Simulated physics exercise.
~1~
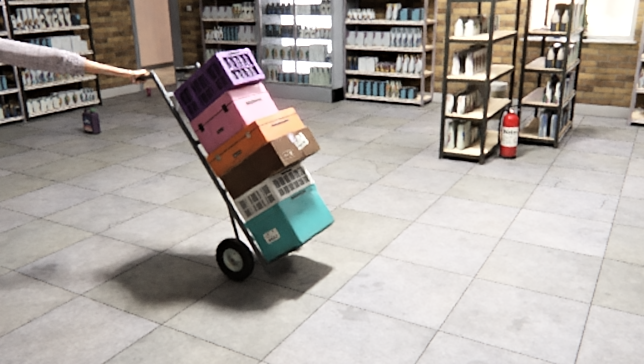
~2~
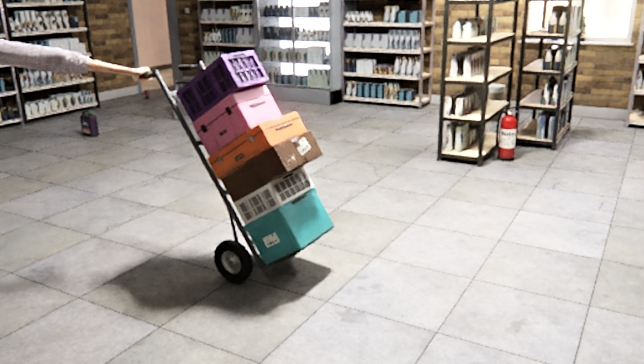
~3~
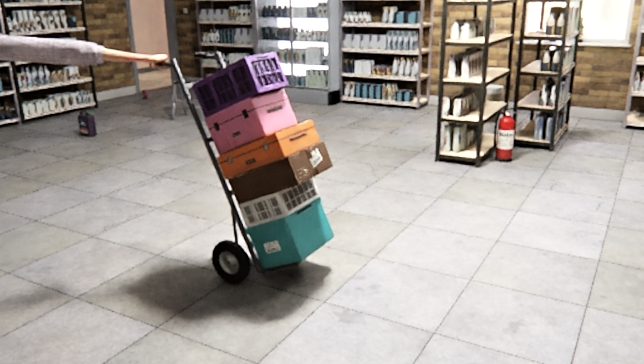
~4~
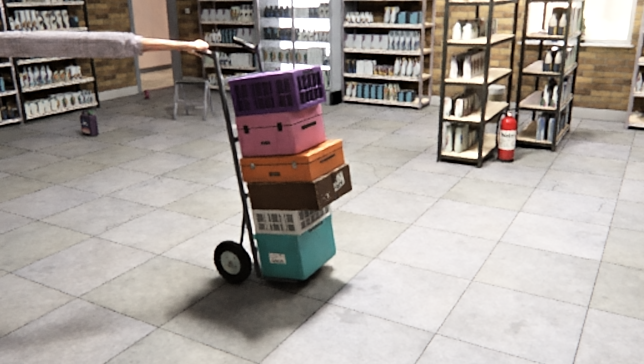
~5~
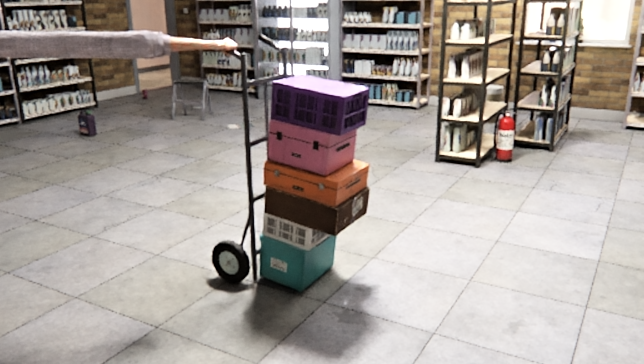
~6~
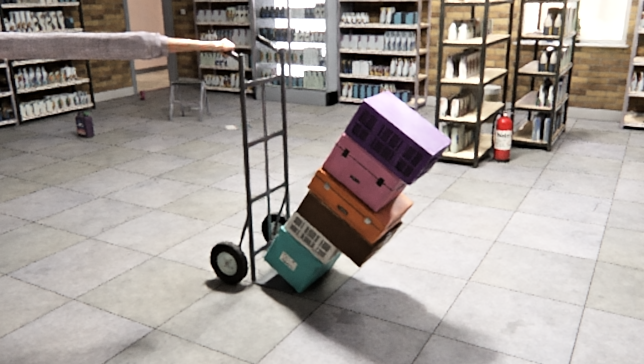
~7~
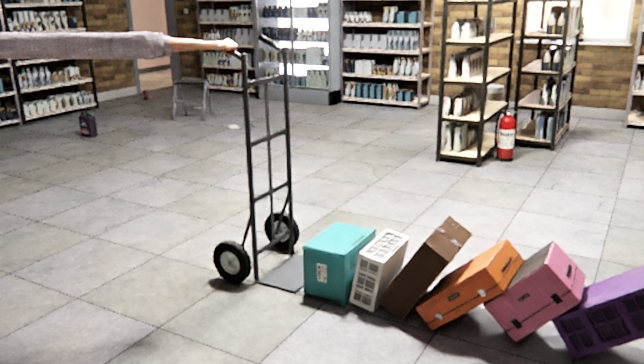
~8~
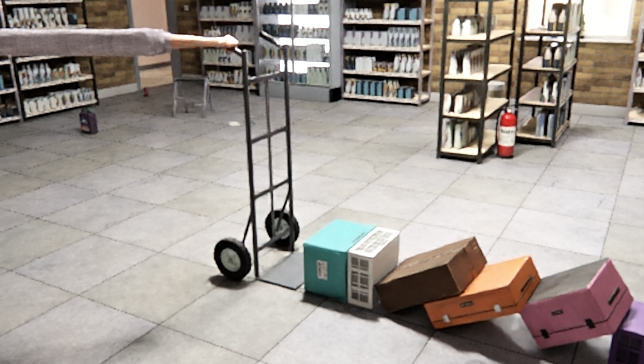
In a shop with a grey tiled floor and stocked shelves, an outstretched arm at the left holds a hand truck tilted back, with six boxes, crates and cases stacked on it. The arm swings the truck upright, and the untied stack swings with it, a turquoise tote at the bottom and a purple crate on top. As the truck comes upright, the whole pile leans forward to the right and topples off. The pieces land in a slanting row across the floor, settling against one another, while the arm keeps holding the empty truck upright beside the fallen turquoise tote.
